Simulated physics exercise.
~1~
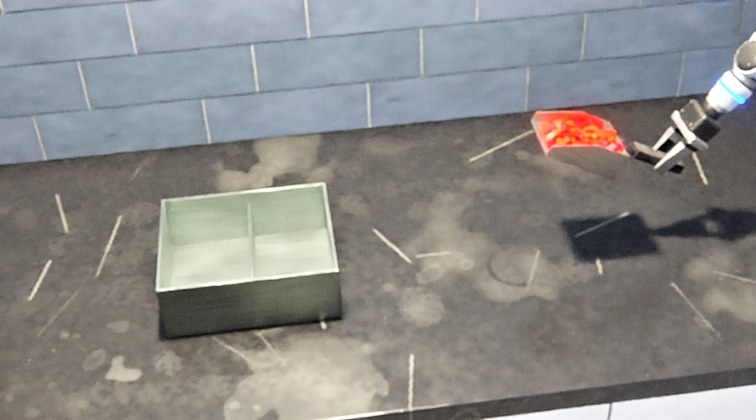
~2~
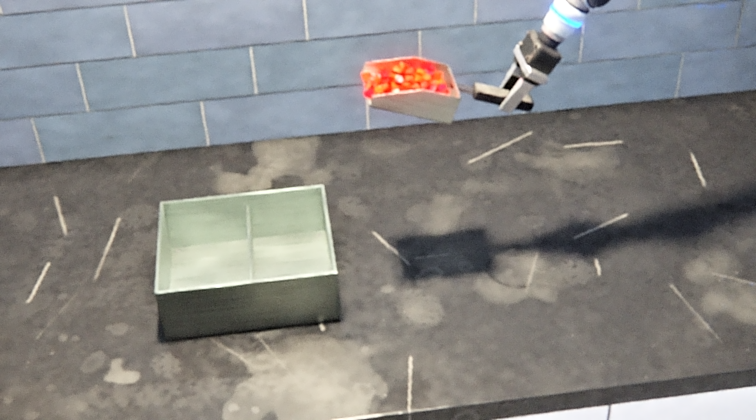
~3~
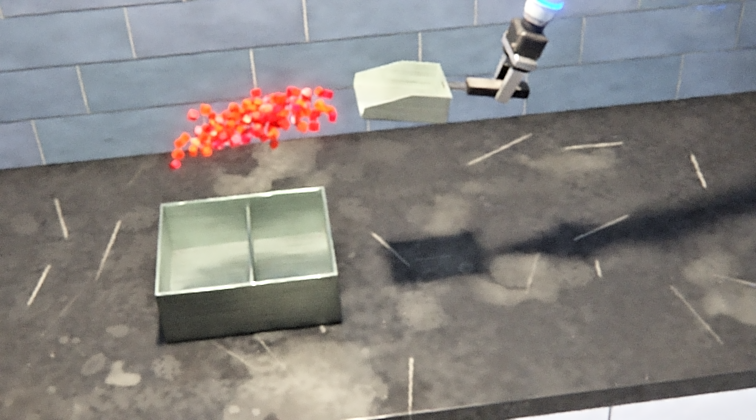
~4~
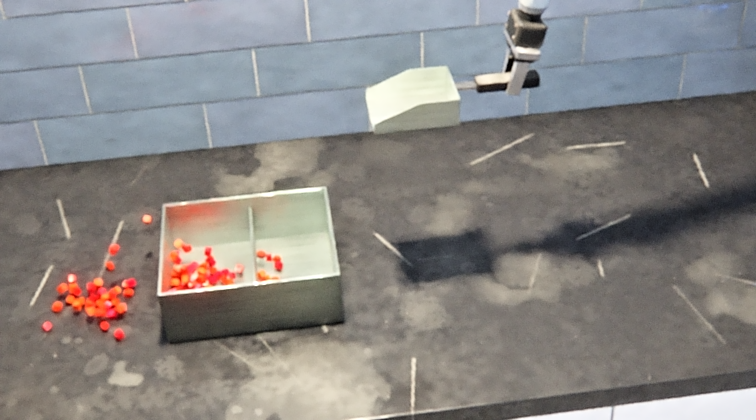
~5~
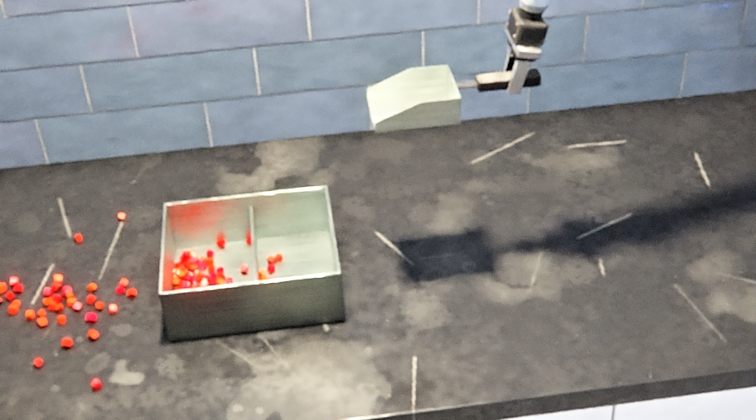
We see a robot arm swing a scoop of red vegetable dice left above a dark counter and fling them toward a two-part bin, where most land in the far-side part, some in the nearer part, and many scatter on the counter beyond as the emptied scoop stays raised.
